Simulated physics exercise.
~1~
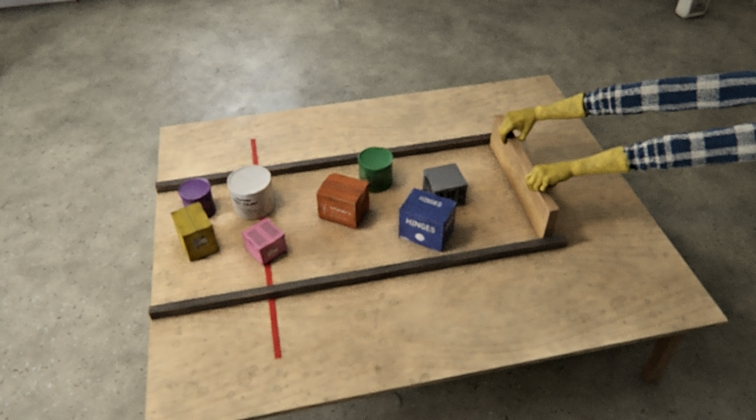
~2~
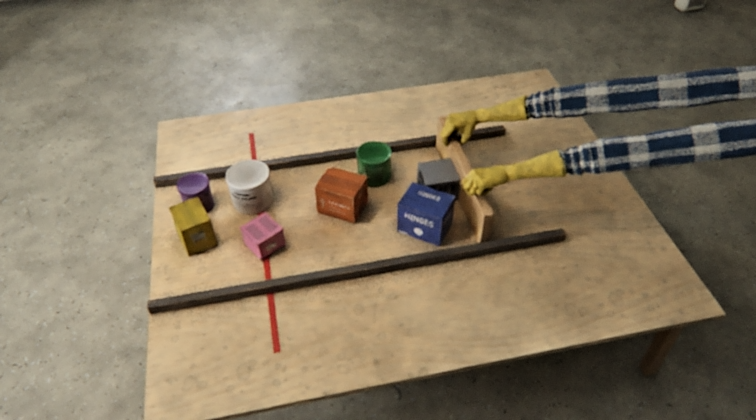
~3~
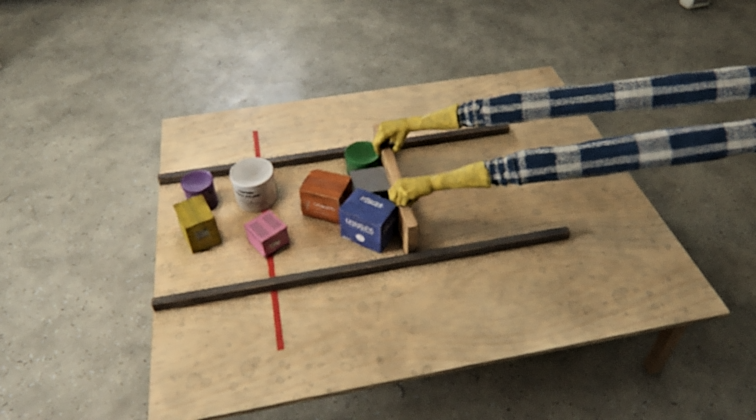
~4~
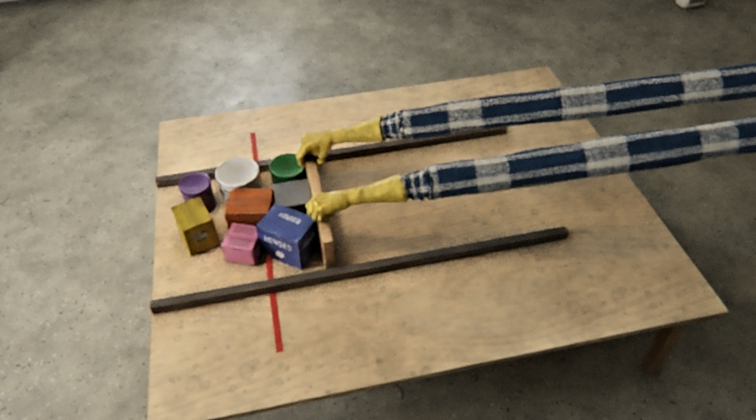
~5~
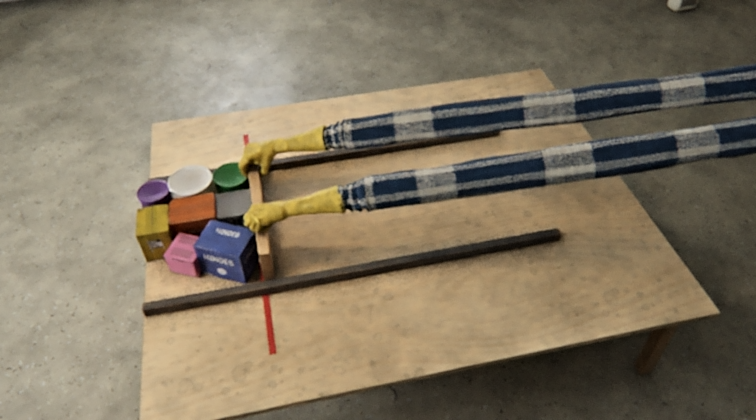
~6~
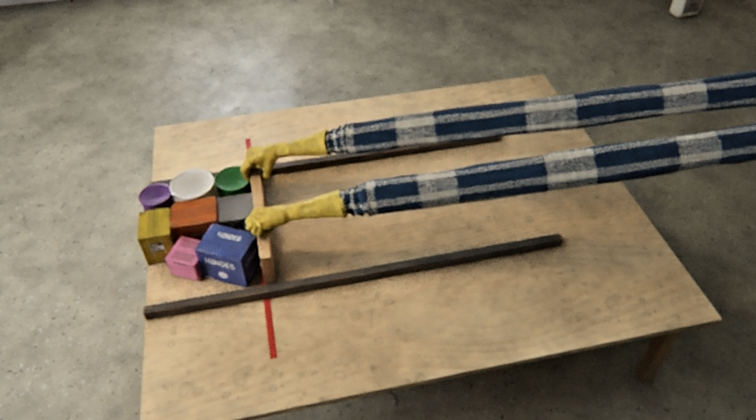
On a wooden table standing on a concrete floor, two yellow-gloved hands in plaid sleeves hold an upright plank to the right of a jumble of boxes and pails between two dark rails. The hands push the plank left, and it closes in on the grey crate and blue box. Those slide left with the green pail and orange box, bunching up against the white pail and pink box. The whole cluster, including the purple pail and yellow box, packs toward the left edge. The plank stops at the red tape, and everything stays on the table.
